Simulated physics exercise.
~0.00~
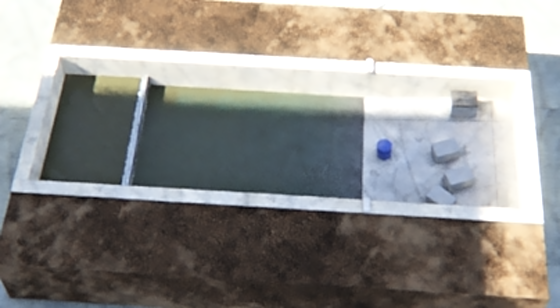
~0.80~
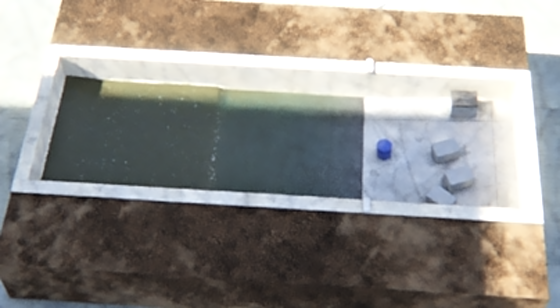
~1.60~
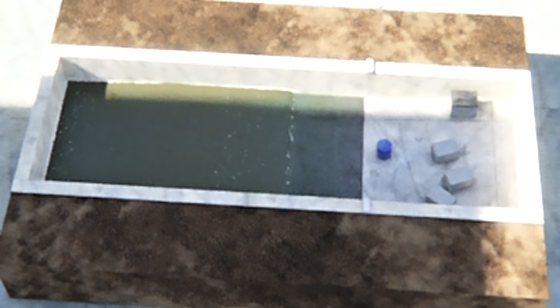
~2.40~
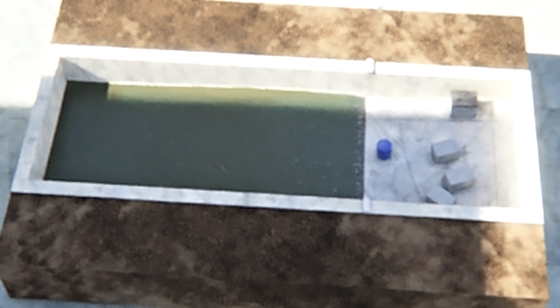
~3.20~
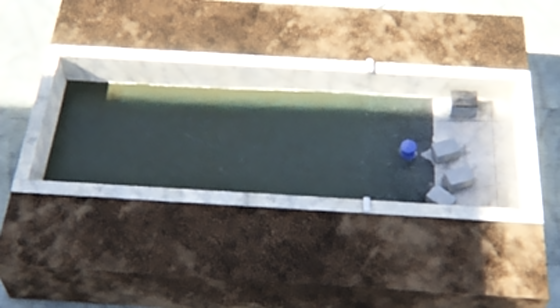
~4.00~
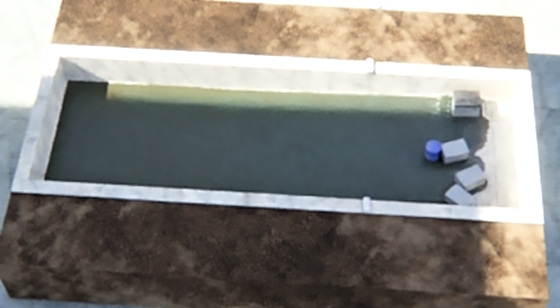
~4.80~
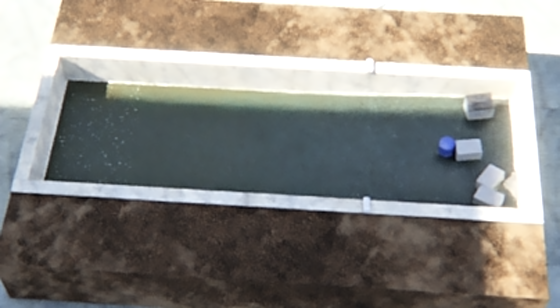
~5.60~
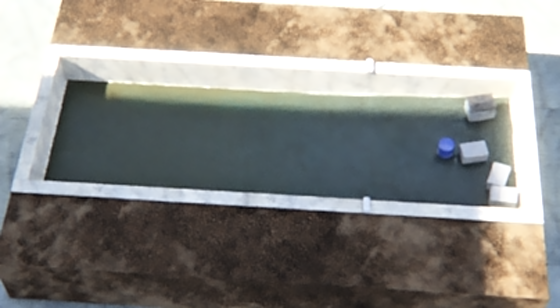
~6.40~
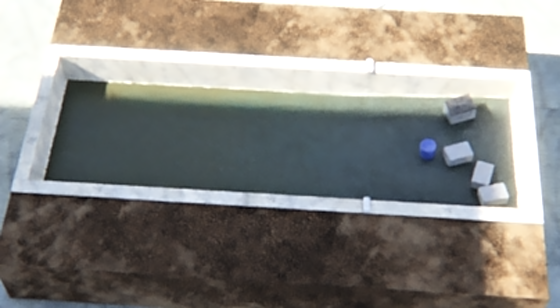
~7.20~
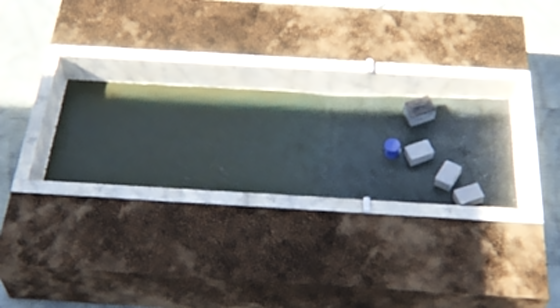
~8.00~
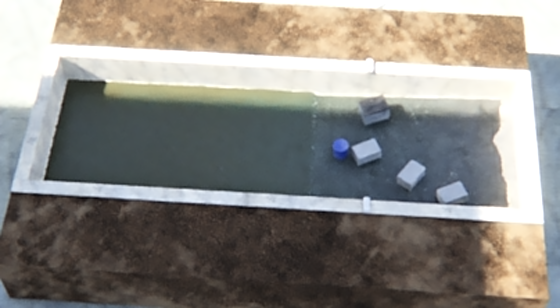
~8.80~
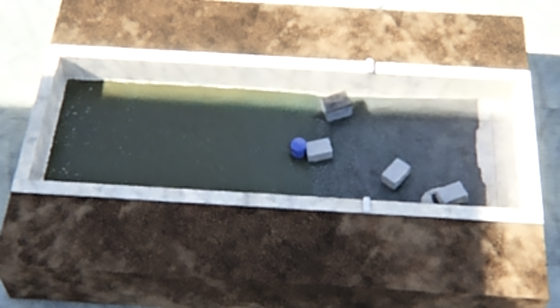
Greenish water fills the left and middle of a long white-walled basin set between banks of brown earth, seen from above at an angle. A blue pail and several pale grey boxes rest on the dry, pale floor at the right, while a thin board pens water at the far left. The board disappears, and a low wave runs rightward, reaching the pail first, then the boxes. Water spreads almost to the right end, carrying them that way. It then draws back, and everything drifts left, the pail leading past the old waterline, with the lower boxes trailing behind.
